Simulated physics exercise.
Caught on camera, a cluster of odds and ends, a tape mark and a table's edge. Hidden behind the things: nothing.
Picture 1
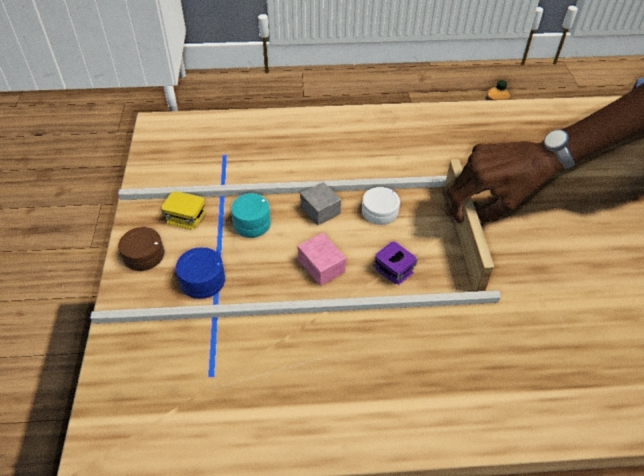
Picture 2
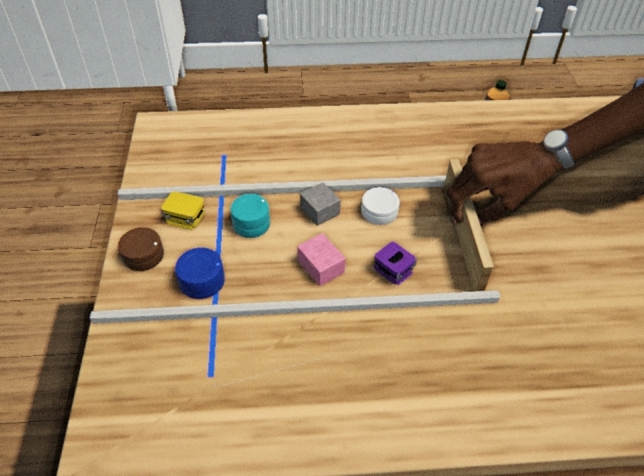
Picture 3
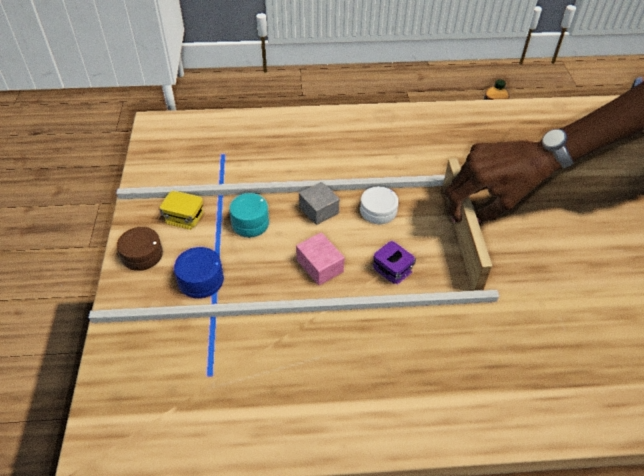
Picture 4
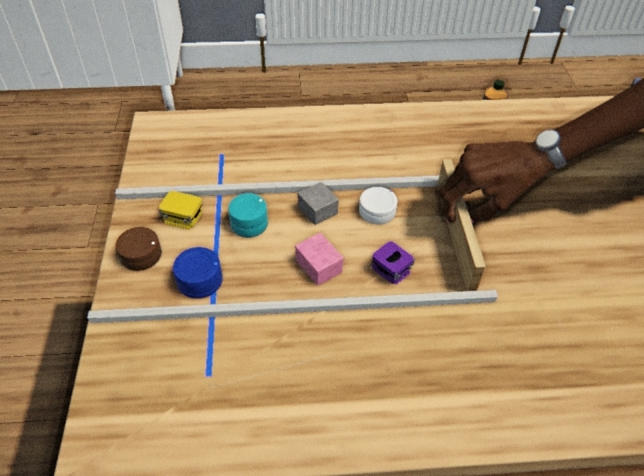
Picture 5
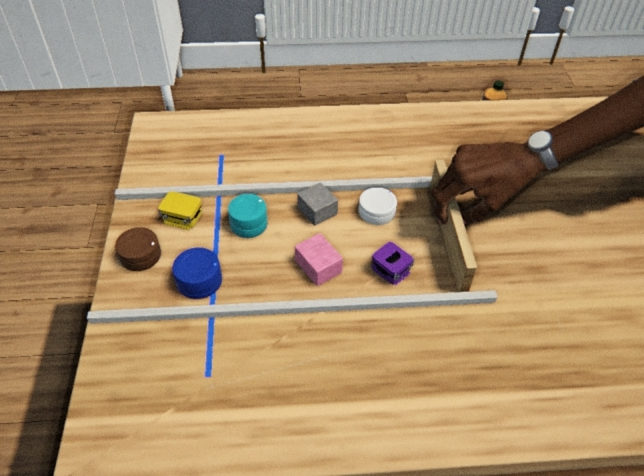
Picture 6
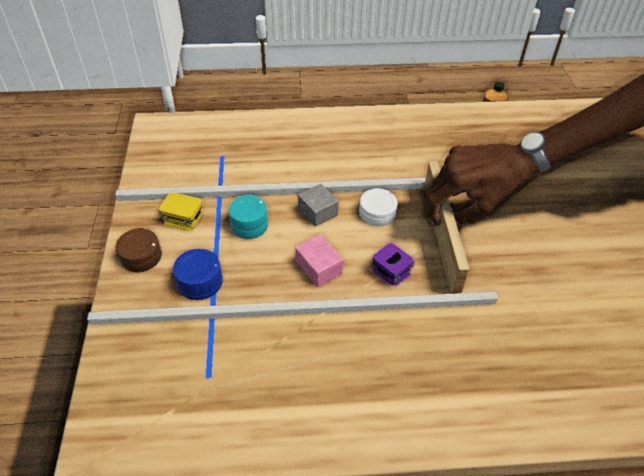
Hand sliding a wooden board slightly left between two rails, while the coloured lids, blocks and cases ahead of it stay still.
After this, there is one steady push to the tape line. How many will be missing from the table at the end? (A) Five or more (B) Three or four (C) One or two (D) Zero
D.
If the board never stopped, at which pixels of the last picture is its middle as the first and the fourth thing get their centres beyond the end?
The middle is at about (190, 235), later at about (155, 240).
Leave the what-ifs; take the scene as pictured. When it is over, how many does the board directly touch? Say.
2 touch it.
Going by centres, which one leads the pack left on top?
The foremost one is the yellow case.
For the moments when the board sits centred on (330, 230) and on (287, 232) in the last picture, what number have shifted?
Tally at point one: 5; at point two: 5.
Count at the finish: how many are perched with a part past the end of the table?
The total comes out at 0.
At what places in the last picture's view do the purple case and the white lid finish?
Same order as the question: First (200, 265), second (199, 218).
A little later, none off yet; brown lid at rest near (139, 250); yellow case at rest near (182, 212); blue lid at rest near (198, 274).
Next, none off yet; brown lid at rest near (139, 250); yellow case shifted a little near (168, 211); blue lid shifted about its own width near (168, 275).
When it is over, the number that fall off is zero.
